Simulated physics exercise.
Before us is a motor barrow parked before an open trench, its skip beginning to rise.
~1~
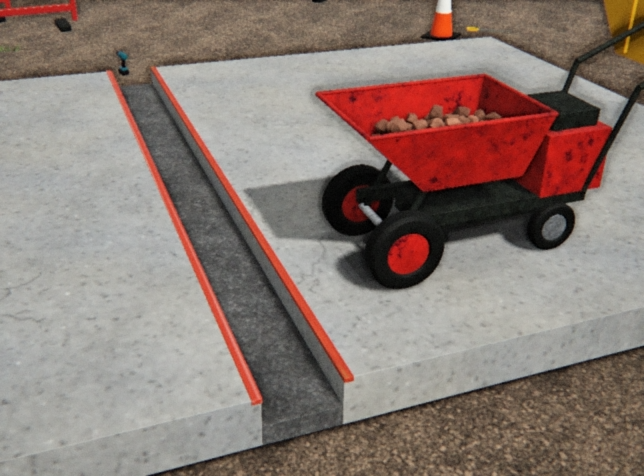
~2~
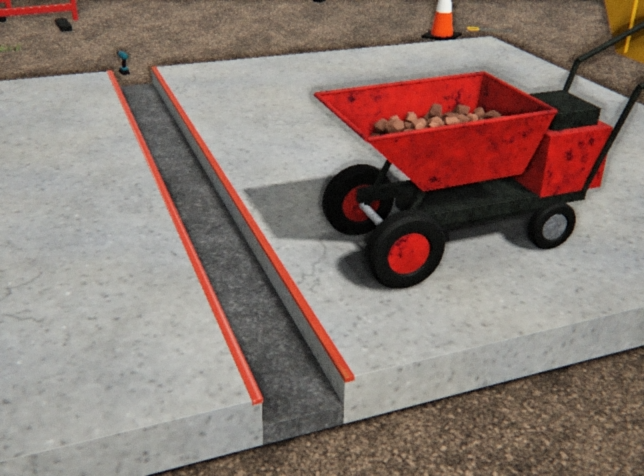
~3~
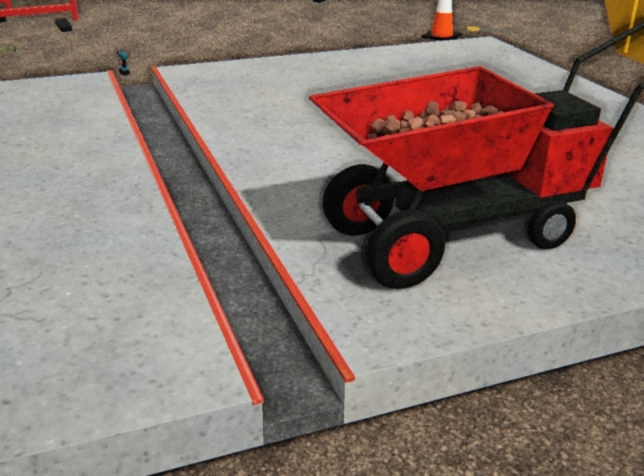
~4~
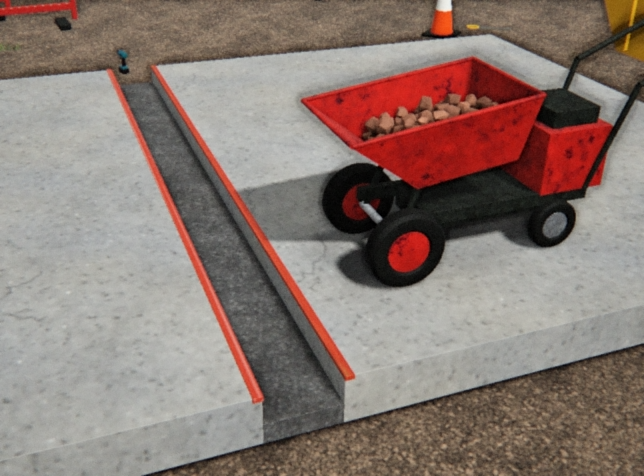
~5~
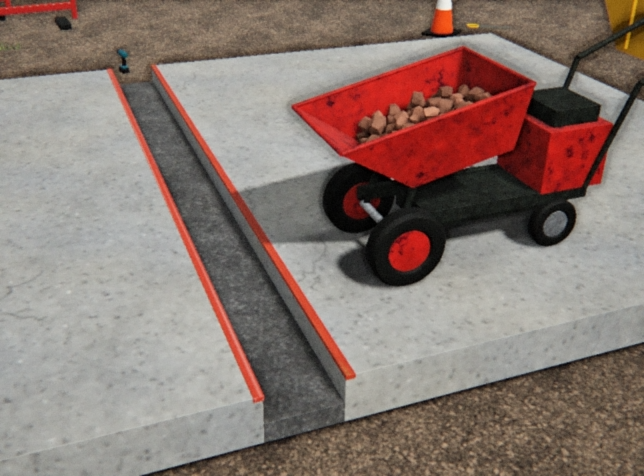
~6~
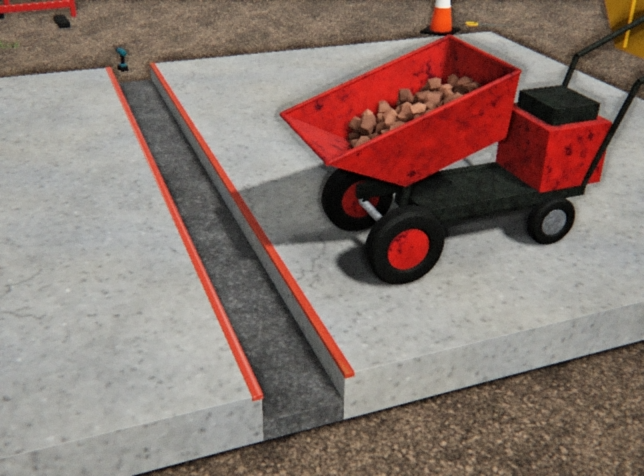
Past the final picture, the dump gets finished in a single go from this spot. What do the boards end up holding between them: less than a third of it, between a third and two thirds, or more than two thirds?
They hold more than two thirds of it.
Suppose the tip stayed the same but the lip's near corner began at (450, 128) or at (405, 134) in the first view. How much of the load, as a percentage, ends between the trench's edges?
50 and 90 percent, in that order.
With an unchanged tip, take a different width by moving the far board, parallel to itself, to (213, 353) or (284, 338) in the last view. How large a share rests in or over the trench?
The first try gives 100 percent, then the second gives 10 percent.
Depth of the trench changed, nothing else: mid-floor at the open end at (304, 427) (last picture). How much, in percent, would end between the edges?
About 80 %.
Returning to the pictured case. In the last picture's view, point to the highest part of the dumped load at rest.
I'd put the summit somewhere around pixel (191, 272).
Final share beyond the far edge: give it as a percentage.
Share: Near 20 %.
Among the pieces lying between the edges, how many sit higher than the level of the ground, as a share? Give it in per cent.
15 %, roughly.
Soon after the last picture, skip tipped steeply; all in the skip.
A little later, skip tipped steeply; nearly all in the skip; a small part in or heaped over the trench; a stray few beyond it.
Later still, skip tipped right over; a small part in the skip; about two thirds in or heaped over the trench; about a quarter beyond it.
By the end, skip tipped right over; most in or heaped over the trench; about a quarter beyond it.
